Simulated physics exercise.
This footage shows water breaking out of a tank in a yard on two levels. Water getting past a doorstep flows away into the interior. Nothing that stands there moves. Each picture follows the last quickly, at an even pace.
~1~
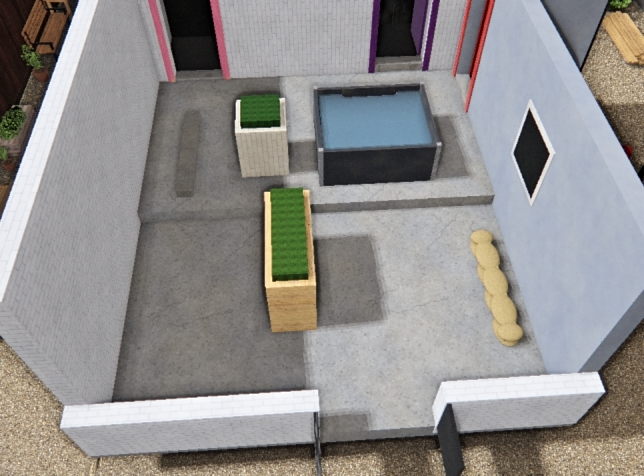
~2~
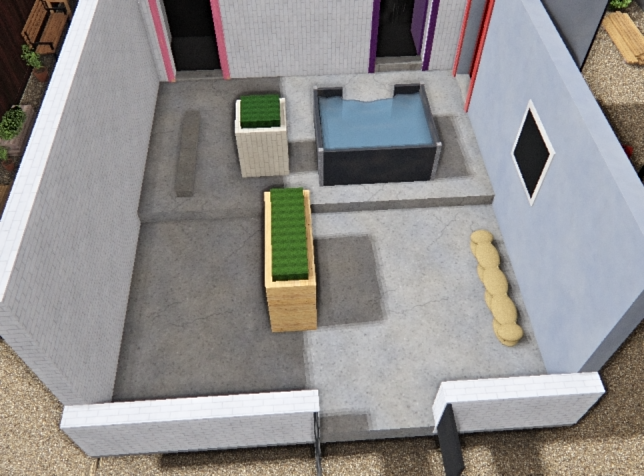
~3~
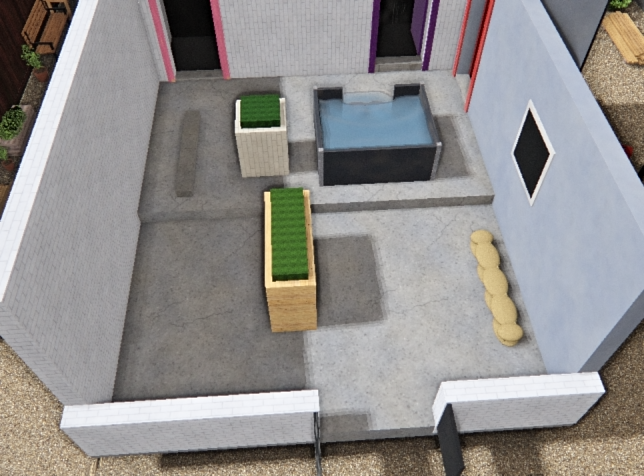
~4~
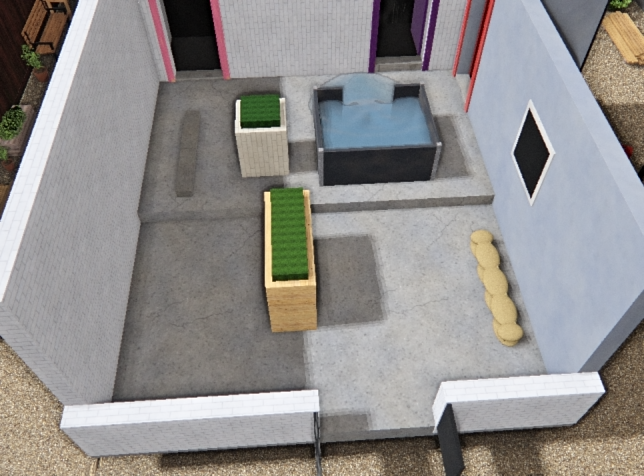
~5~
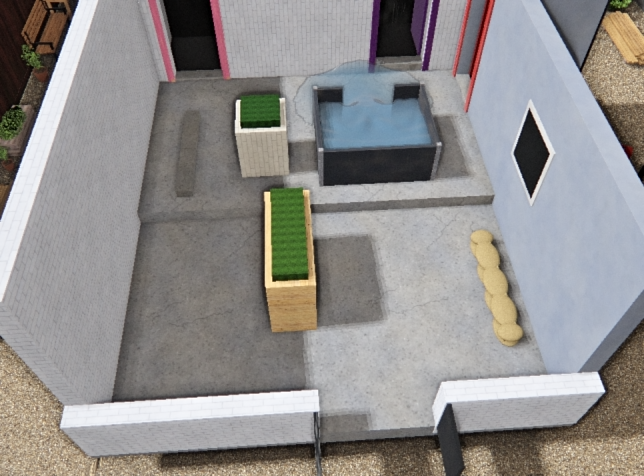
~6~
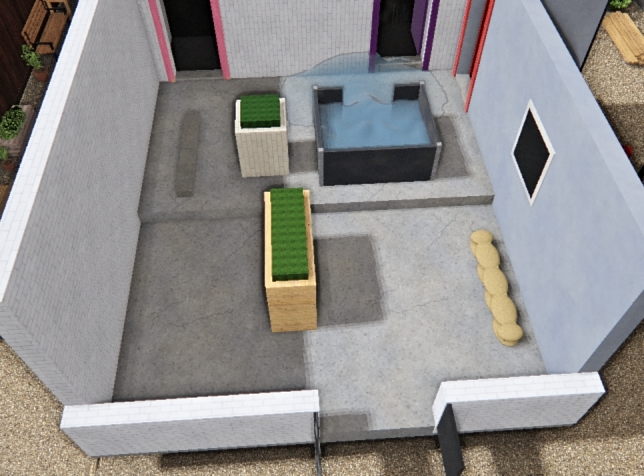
Walled grey yard on two levels with a dark tank of still water, then water pouring out its far side and spreading behind.
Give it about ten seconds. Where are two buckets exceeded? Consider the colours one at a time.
The pink door will count as flooded. The purple door will count as flooded. The red door will count as flooded.
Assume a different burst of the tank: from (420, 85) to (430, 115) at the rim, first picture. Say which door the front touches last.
Call it the pink one.
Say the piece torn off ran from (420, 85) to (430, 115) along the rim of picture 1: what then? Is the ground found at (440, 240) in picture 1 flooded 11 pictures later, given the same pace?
Result: Reached.
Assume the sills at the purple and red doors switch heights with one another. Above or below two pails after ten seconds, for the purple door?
After the swap, the purple door overshoots.
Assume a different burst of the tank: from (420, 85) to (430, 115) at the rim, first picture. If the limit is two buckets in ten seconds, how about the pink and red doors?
Result - pink: Clears the line; red: Clears the line.
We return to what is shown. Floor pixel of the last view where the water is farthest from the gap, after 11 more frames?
Somewhere about (160, 86).
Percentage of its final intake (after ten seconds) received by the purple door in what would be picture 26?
By then roughly 95 percent of the ten-second total is in.
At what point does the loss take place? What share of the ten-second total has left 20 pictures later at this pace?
It works out at roughly 50 per cent.
A moment on, water covers 15 % of the floor; the pink door wet at the sill, nothing in, the purple door over two buckets in, the red door wet at the sill, nothing in.
Next, water covers 25 % of the floor; the pink door wet at the sill, nothing in, the purple door over two buckets in, the red door over two buckets in.
Then, water covers 40 % of the floor; the pink door under two buckets in, the purple door over two buckets in, the red door far over two buckets in.
Later, water covers 70 % of the floor; the pink door over two buckets in, the purple door over two buckets in, the red door far over two buckets in.
In the end, water covers 85 % of the floor; the pink door over two buckets in, the purple door over two buckets in, the red door far over two buckets in.
